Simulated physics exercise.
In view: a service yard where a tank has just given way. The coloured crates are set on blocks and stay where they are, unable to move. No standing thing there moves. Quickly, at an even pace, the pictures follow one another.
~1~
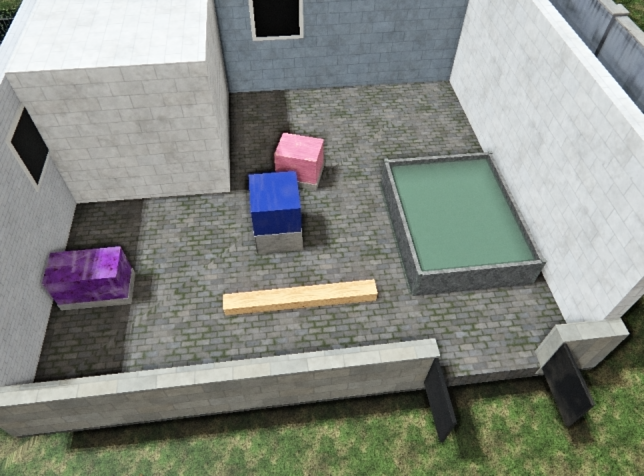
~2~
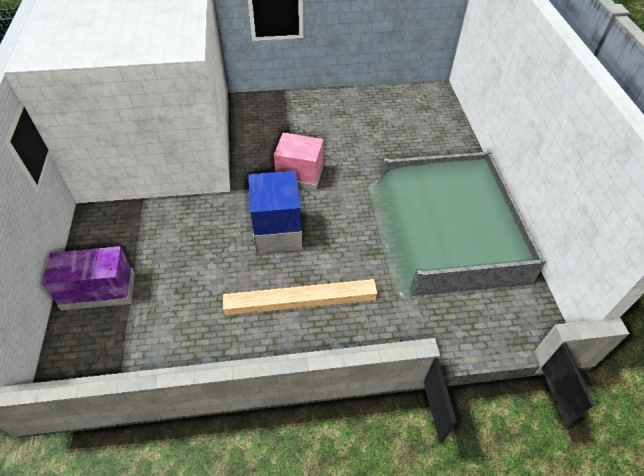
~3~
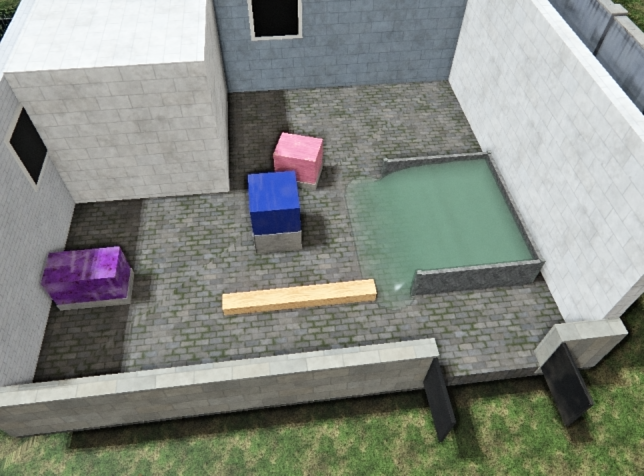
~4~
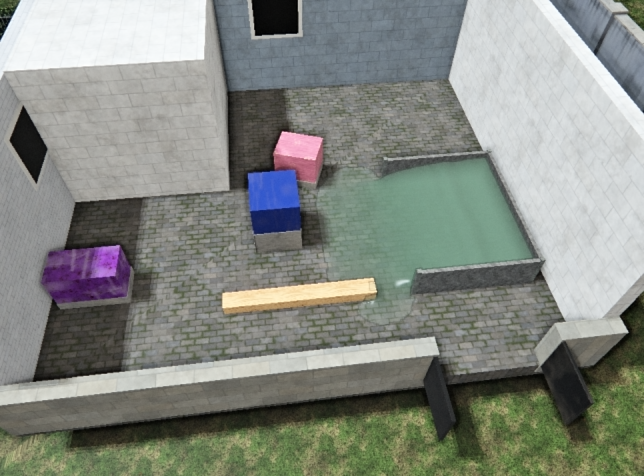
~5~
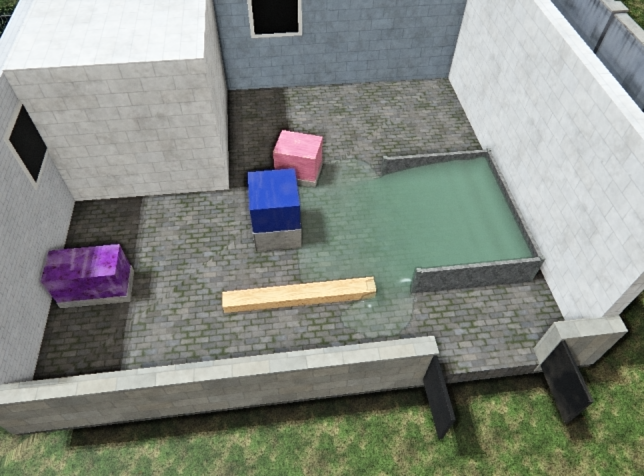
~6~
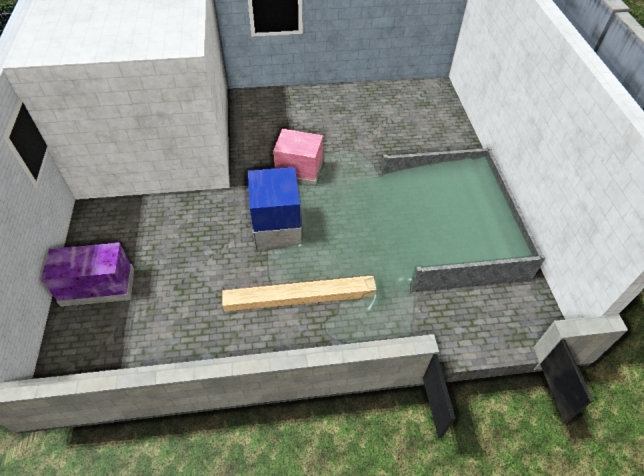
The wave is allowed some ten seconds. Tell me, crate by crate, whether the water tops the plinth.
My prediction: Blue crate: Kept safe; pink crate: Reached by water; purple crate: Reached by water.
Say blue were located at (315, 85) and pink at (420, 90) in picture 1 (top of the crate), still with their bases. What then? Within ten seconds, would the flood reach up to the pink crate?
As far as I can tell, the pink crate is not reached.
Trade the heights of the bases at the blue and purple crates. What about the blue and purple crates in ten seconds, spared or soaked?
In short: The blue crate is reached; the purple crate is not reached.
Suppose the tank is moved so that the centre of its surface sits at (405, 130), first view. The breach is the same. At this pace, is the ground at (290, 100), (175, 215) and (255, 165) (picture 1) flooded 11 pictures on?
Results in order - swamped, swamped, swamped.
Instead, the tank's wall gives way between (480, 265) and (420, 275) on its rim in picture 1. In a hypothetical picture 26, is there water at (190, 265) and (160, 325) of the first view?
Waterless, submerged.
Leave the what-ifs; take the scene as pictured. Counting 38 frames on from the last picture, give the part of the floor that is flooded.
It comes to 85 per cent.
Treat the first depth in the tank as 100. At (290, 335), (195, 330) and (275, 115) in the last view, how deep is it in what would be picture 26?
Estimated readings in sequence: 8, 6, 6 percent.
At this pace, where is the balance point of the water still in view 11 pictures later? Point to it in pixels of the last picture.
At about (348, 231).
A moment on, water covers 25 % of the floor; the blue crate water round its plinth, the pink crate water round its plinth, the purple crate not reached.
Next, water covers 45 % of the floor; the blue crate water round its plinth, the pink crate water round its plinth, the purple crate water round its plinth.
Then, water covers 70 % of the floor; the blue crate water round its plinth, the pink crate water round its plinth, the purple crate water round its plinth.
Later, water covers 85 % of the floor; the blue crate water round its plinth, the pink crate water round its plinth, the purple crate water round its plinth.
In the end, water covers 95 % of the floor; the blue crate stayed above the water, the pink crate was topped, the purple crate was topped.
